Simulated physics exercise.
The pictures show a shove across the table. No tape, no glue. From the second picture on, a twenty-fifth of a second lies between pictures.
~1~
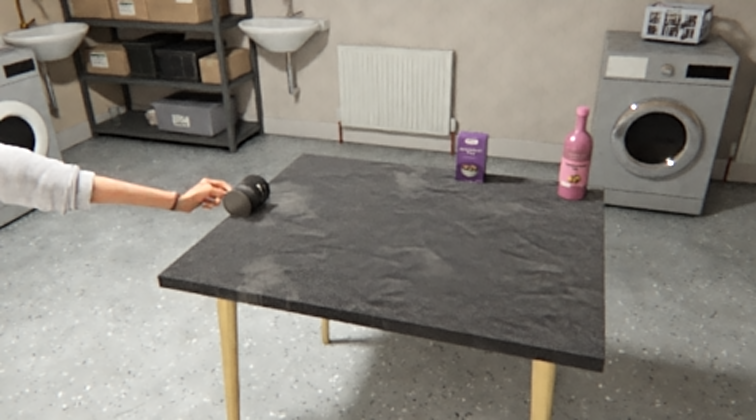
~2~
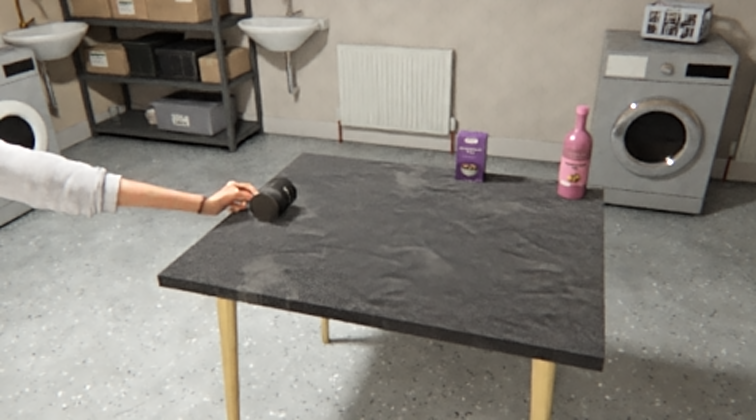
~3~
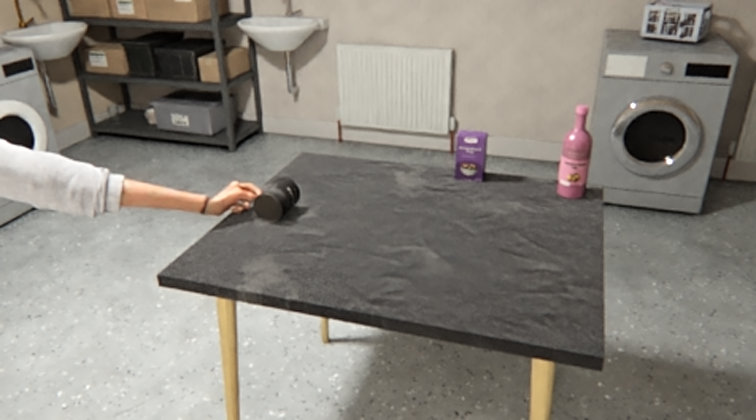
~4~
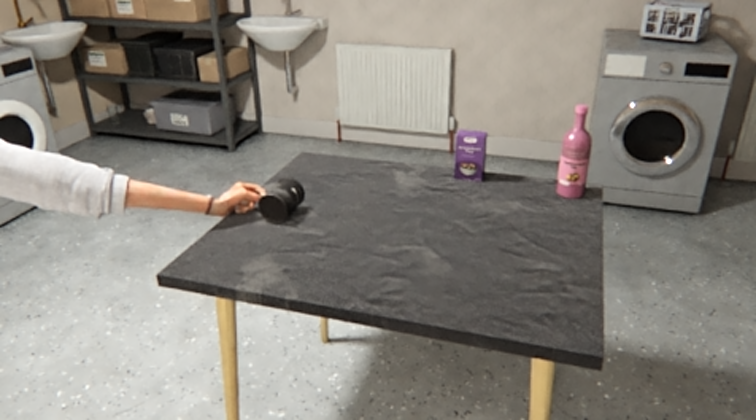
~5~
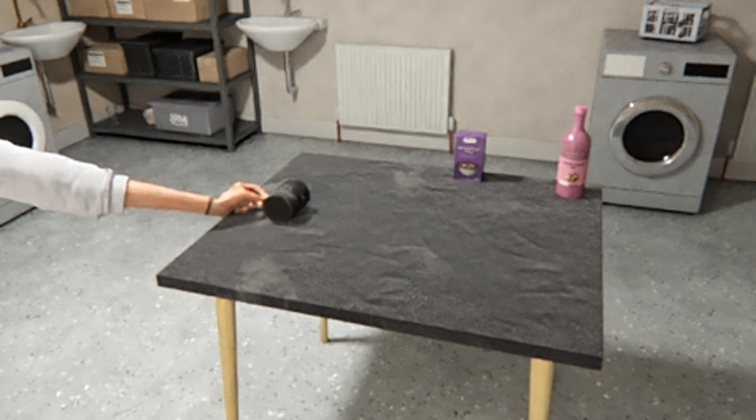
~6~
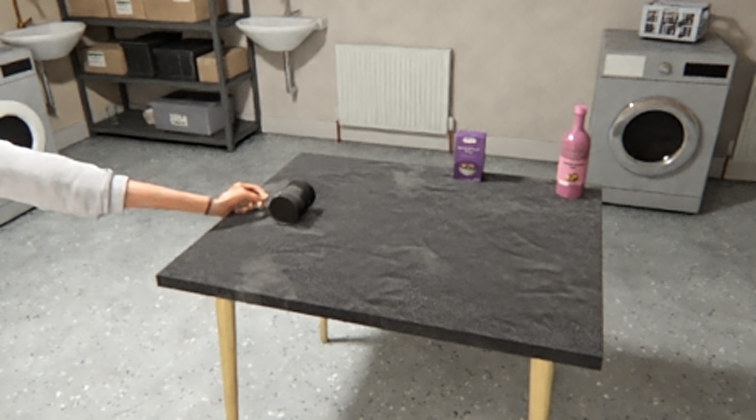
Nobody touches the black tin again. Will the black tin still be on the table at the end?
The black tin stays on the table.
Then, 0.10 s past the last view, black tin displaced about its own width near (305, 204).
Then, 0.30 s past the last view, black tin displaced about its own width near (326, 206).
Then, 0.50 s past the last view, black tin displaced well along near (338, 208).
Finally, moved from the start, black tin. Final places as the last picture's camera would see them, black tin near (343, 209).
